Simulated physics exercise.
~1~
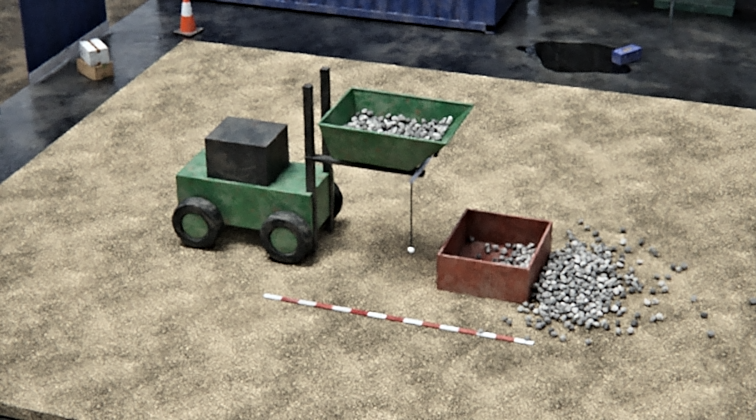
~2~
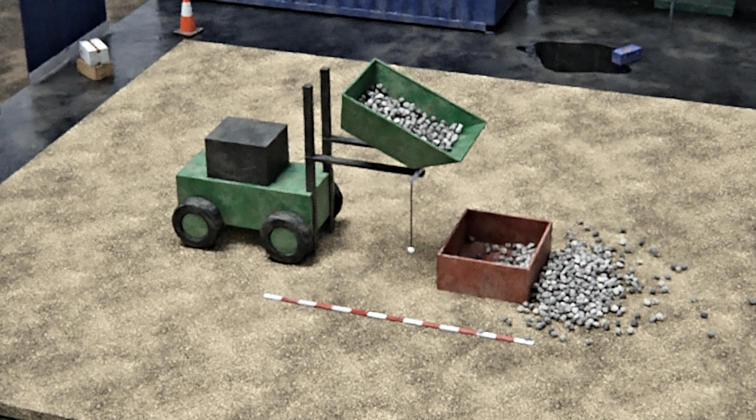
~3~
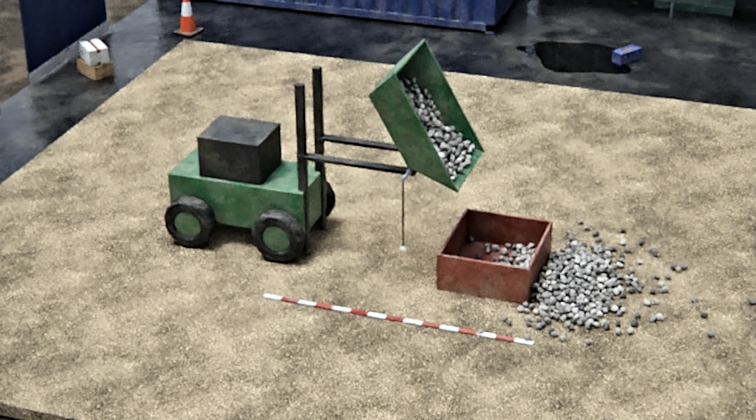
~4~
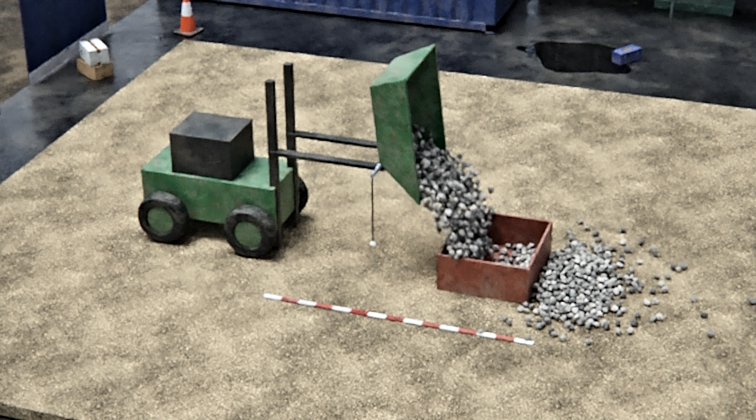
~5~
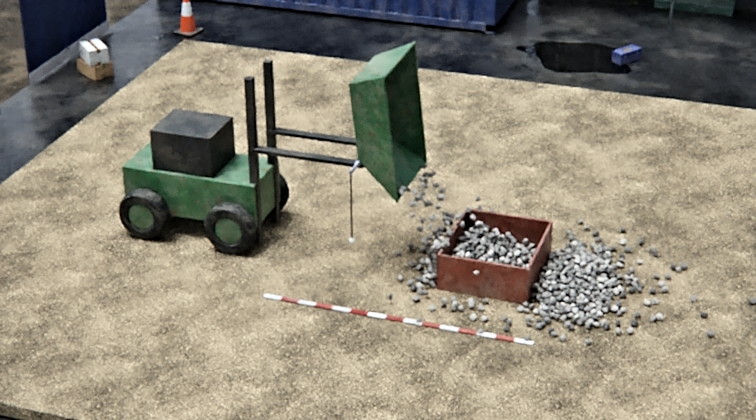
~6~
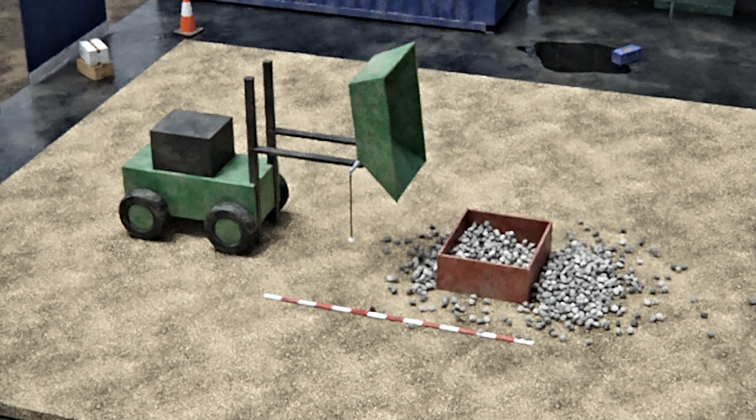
On a sandy floor in a dim industrial yard, a green fork truck holds a skip of grey stones level before a red bin, with more stones already heaped at the bin's right side. The skip tips forward to the right, and the stones stay inside as it steepens. The truck then rolls back to the left while the skip tilts almost upright, and the stones pour into the bin. The last few drop short as it backs farther. It ends with the skip empty and still, the bin well filled, and stones scattered on both sides.
